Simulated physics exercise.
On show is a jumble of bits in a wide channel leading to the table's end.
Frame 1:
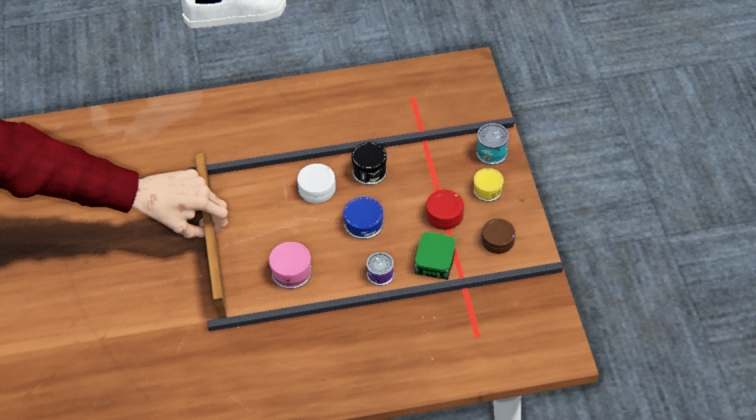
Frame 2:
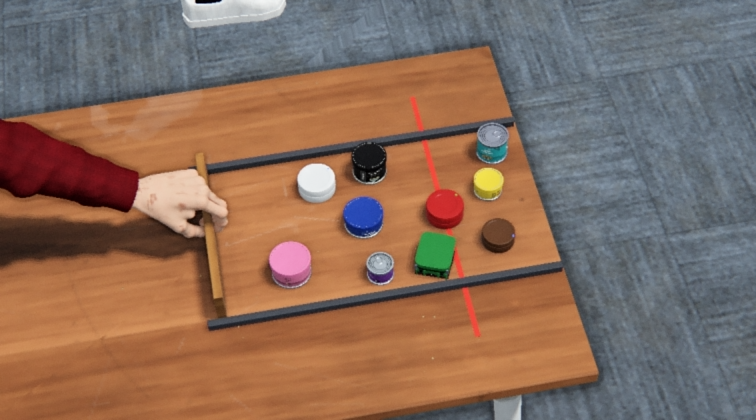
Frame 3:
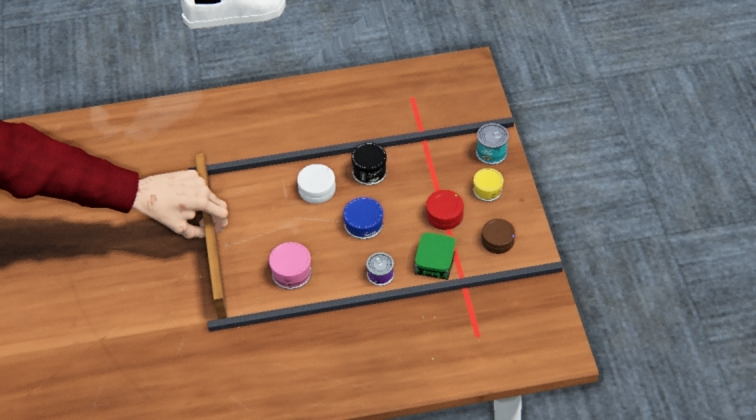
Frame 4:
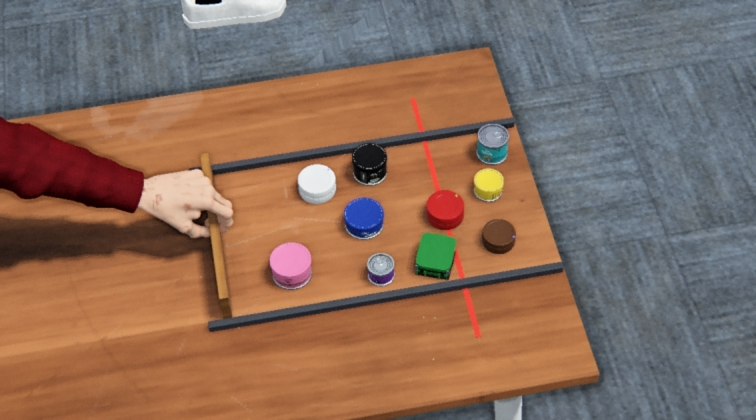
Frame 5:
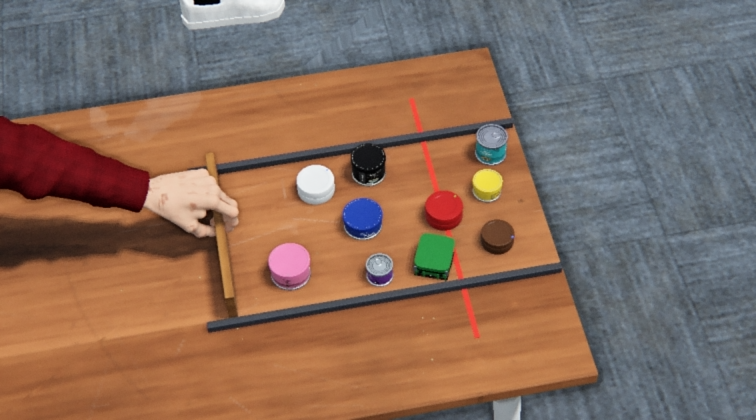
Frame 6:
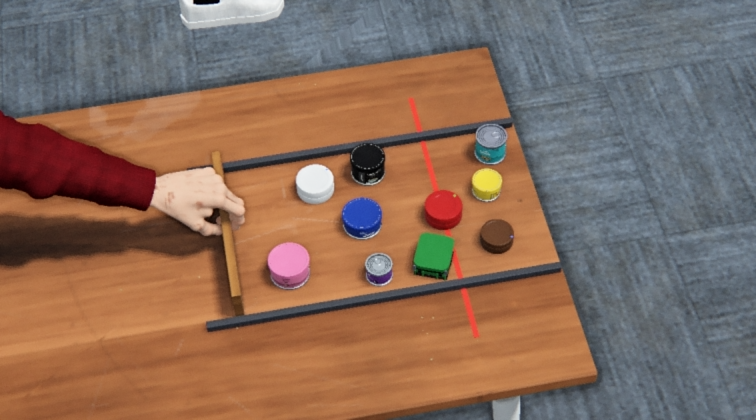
To begin with, a hand in a red sleeve holds a wooden bar at the left end of a channel between two dark rails, with colourful pots and lids scattered across the table. The hand then slides the bar slightly right, towards the pink and white containers, while the scattered items stay put.
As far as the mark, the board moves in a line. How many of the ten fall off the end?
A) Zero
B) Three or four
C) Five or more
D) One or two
The answer is A.
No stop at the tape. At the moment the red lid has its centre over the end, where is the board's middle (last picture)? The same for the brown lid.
The middle is at (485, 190) when it's the red lid, and at (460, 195) when it's the brown lid.
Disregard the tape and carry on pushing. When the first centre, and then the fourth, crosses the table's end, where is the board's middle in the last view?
The first puts it near (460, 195), the next near (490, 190).
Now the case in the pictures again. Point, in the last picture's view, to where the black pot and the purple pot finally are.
Black pot: (443, 144); purple pot: (471, 264).
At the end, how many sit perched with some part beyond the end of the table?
Expected count: 0.
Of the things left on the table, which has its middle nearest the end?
That's the brown lid.
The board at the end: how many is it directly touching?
The count in contact is 5.
Early on, none off yet; turquoise pot at rest near (491, 145); yellow tin at rest near (487, 186); brown lid at rest near (497, 237).
A while later, none off yet; turquoise pot at rest near (491, 145); yellow tin at rest near (487, 186); brown lid at rest near (498, 235).
Finally, the number that fall off is zero.
